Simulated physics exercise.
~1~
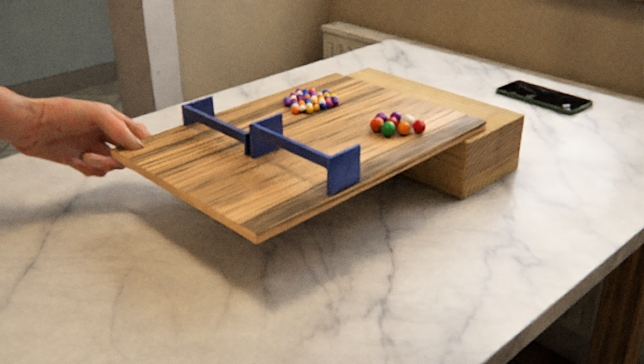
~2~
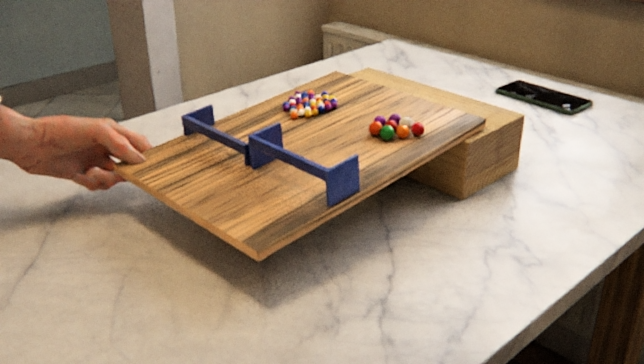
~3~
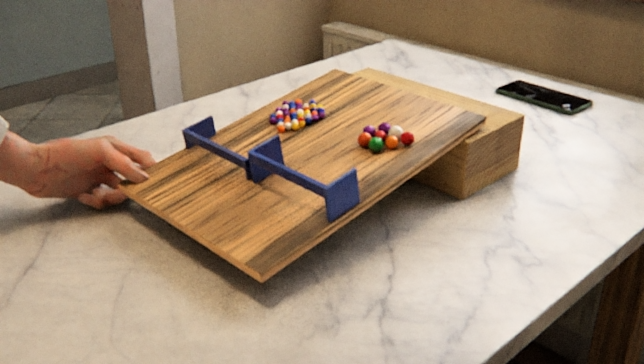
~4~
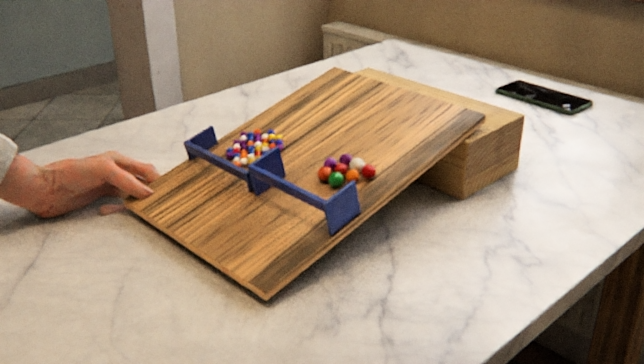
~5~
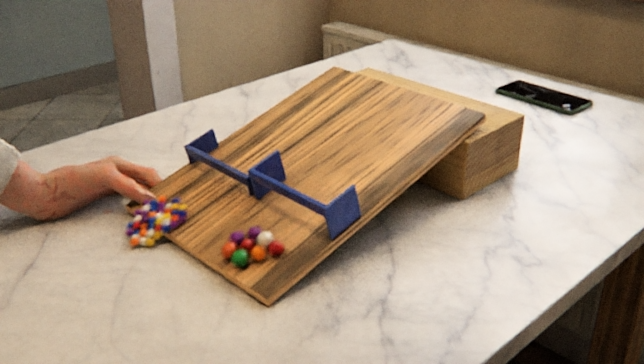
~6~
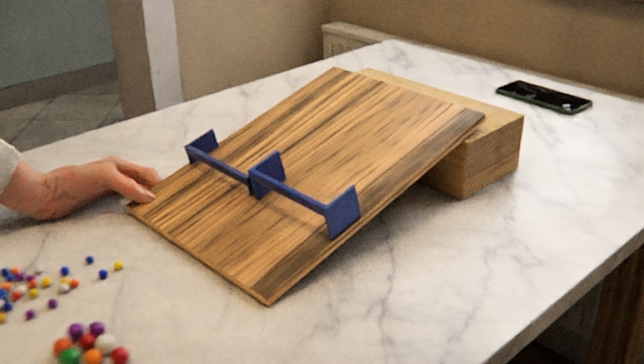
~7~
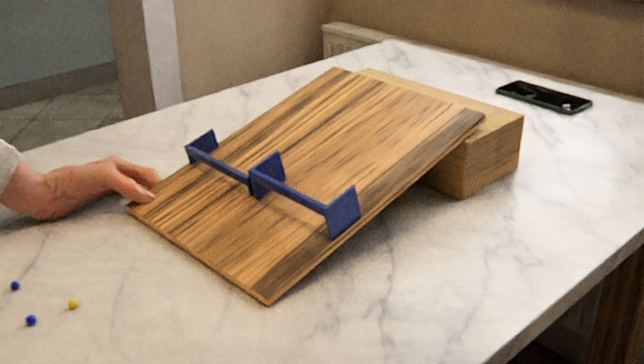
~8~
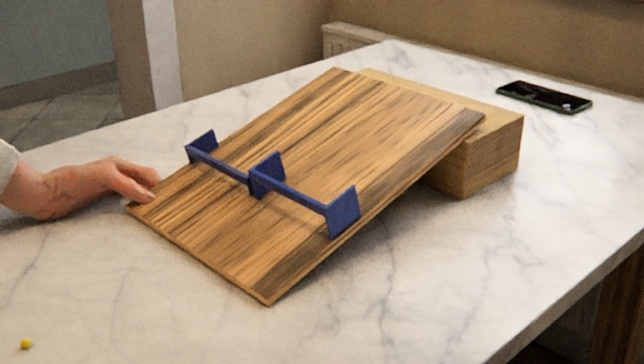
The clip shows a hand lowering one end of a wooden board propped on a block until it rests on a marble table, while two clusters of colorful balls roll down, pass under blue barriers and spill leftward across the table, leaving one yellow ball in view.
